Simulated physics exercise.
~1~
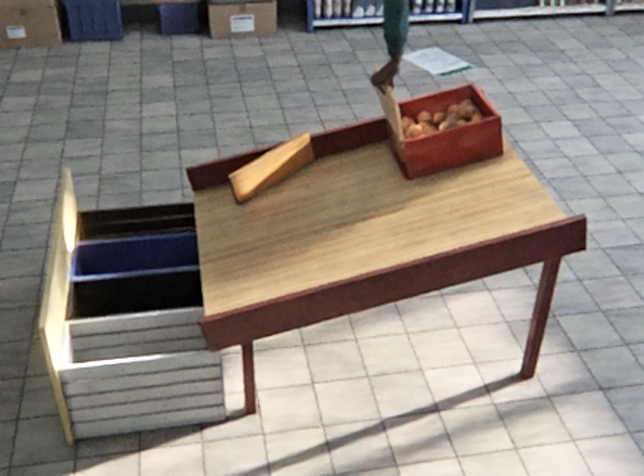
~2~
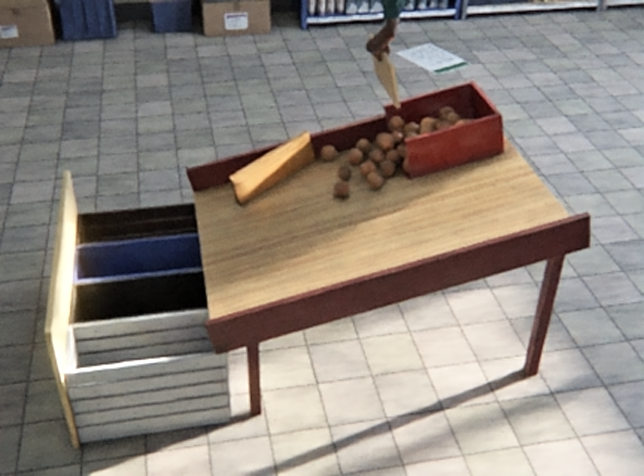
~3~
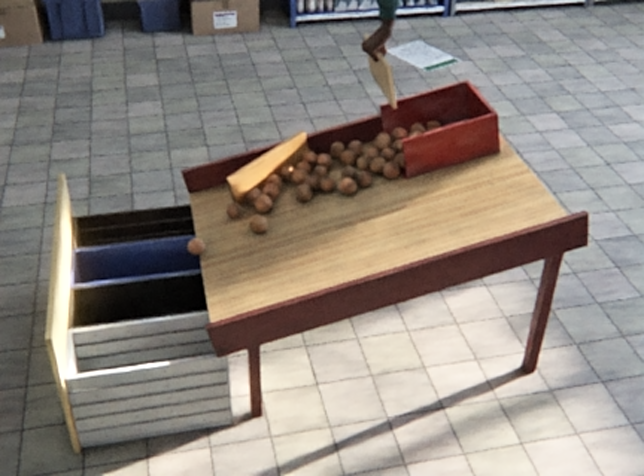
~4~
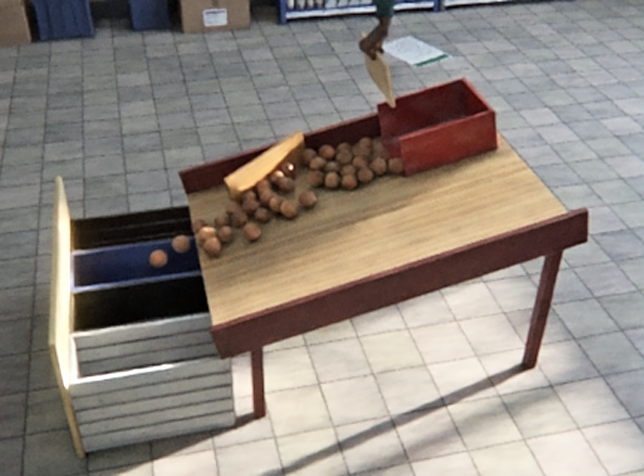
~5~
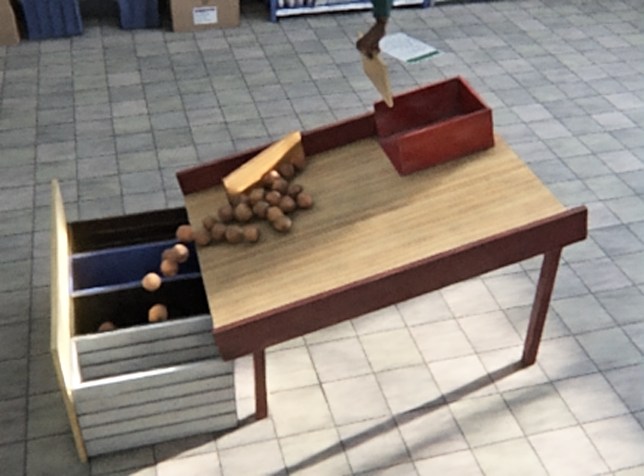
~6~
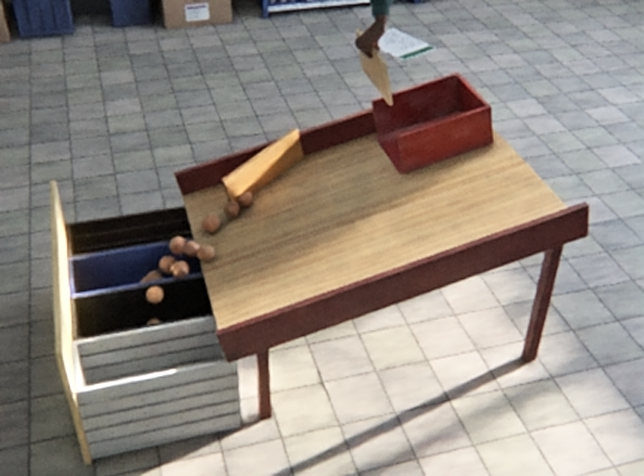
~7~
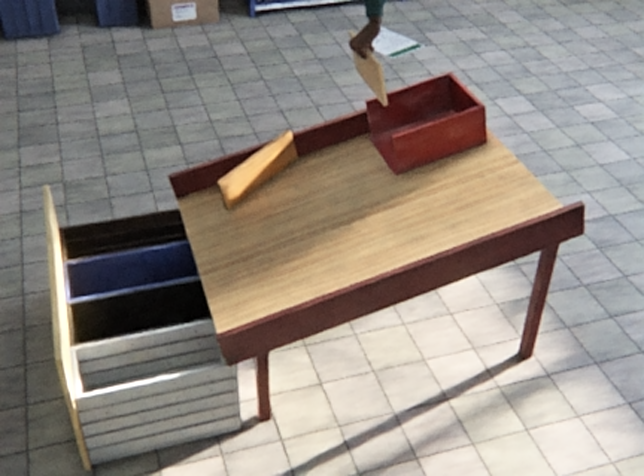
The video shows a gate being lifted from a red pen on a sloping wooden table, releasing small round brown pieces that roll down to the left past an angled board and drop into the blue and black tubs below, leaving the pen and tabletop empty.
